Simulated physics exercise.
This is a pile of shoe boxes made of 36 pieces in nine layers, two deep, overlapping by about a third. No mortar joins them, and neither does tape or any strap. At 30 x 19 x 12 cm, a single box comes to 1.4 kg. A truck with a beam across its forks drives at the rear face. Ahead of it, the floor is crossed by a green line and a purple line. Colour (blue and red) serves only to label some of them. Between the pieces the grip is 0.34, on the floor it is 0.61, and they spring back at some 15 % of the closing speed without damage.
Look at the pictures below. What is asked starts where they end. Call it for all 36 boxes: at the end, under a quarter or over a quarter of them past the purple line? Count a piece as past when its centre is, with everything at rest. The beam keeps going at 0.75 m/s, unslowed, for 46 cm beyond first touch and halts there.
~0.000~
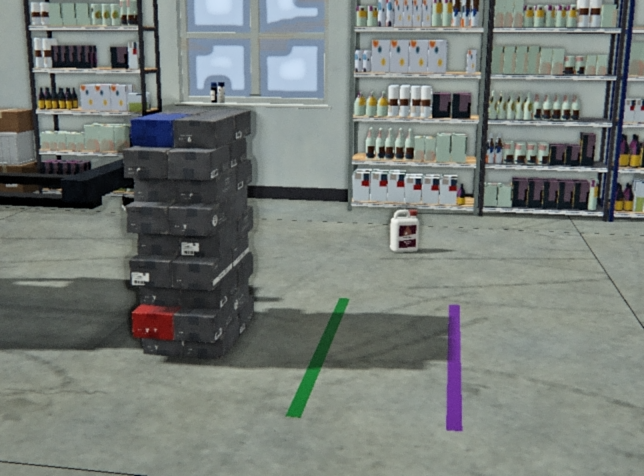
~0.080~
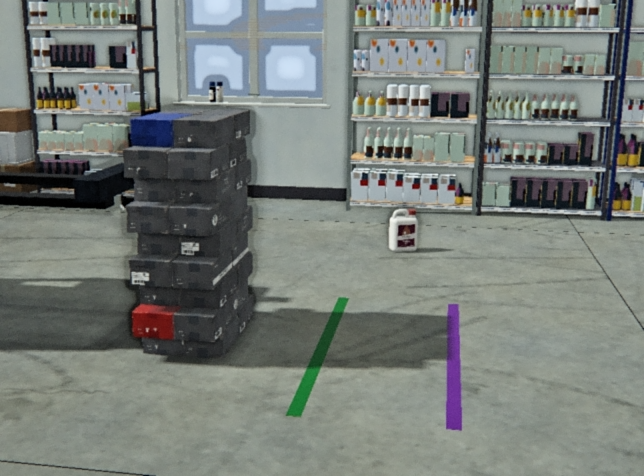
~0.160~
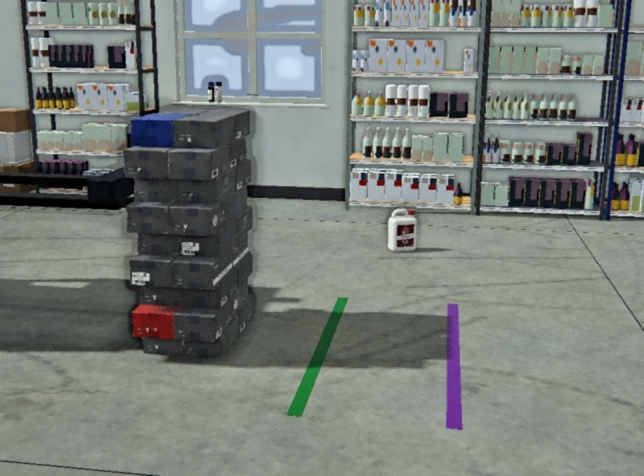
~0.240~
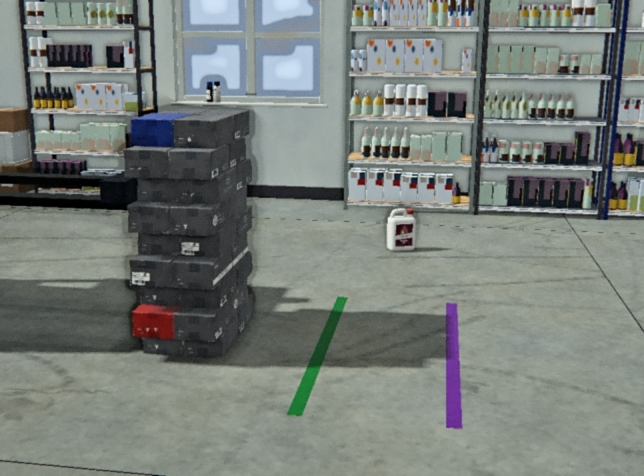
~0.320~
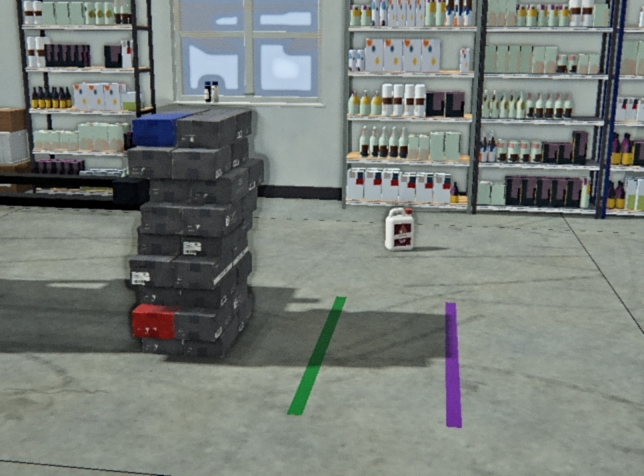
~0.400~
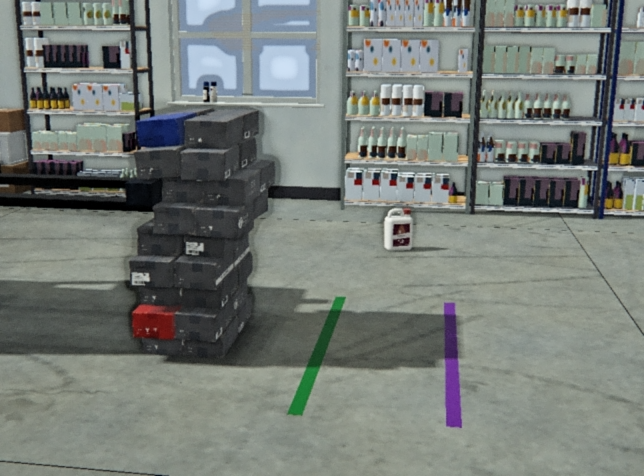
At the end, under a quarter of them.
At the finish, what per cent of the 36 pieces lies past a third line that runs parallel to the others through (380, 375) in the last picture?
Close to 20 in a hundred.
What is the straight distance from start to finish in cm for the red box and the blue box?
Red: About 0 cm, blue: About 30 cm.
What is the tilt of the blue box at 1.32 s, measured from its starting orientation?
Tilt: Approx. 80°.
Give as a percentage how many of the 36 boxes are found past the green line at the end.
That would be roughly 40 percent of them.
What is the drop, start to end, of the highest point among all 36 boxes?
Something like 14 cm, give or take.
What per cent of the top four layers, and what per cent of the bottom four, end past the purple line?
From above it's 20%, from below it's 0%.
After 0.60 s, none of the 36 boxes past the purple line, 26 disturbed; blue box leaning 19°.
After 0.88 s, none of the 36 boxes past the purple line, 26 disturbed; blue box leaning 57°, 16 cm lower.
After 1.32 s, 2 of the 36 boxes past the purple line; blue box on its side.
At rest (2.7 s), 4 of the 36 boxes past the purple line; blue box leaning 73°, 27 cm lower; red box unmoved. That is 11 per cent. As the last picture would show them, middles, blue box near (198, 188), red box near (164, 315).
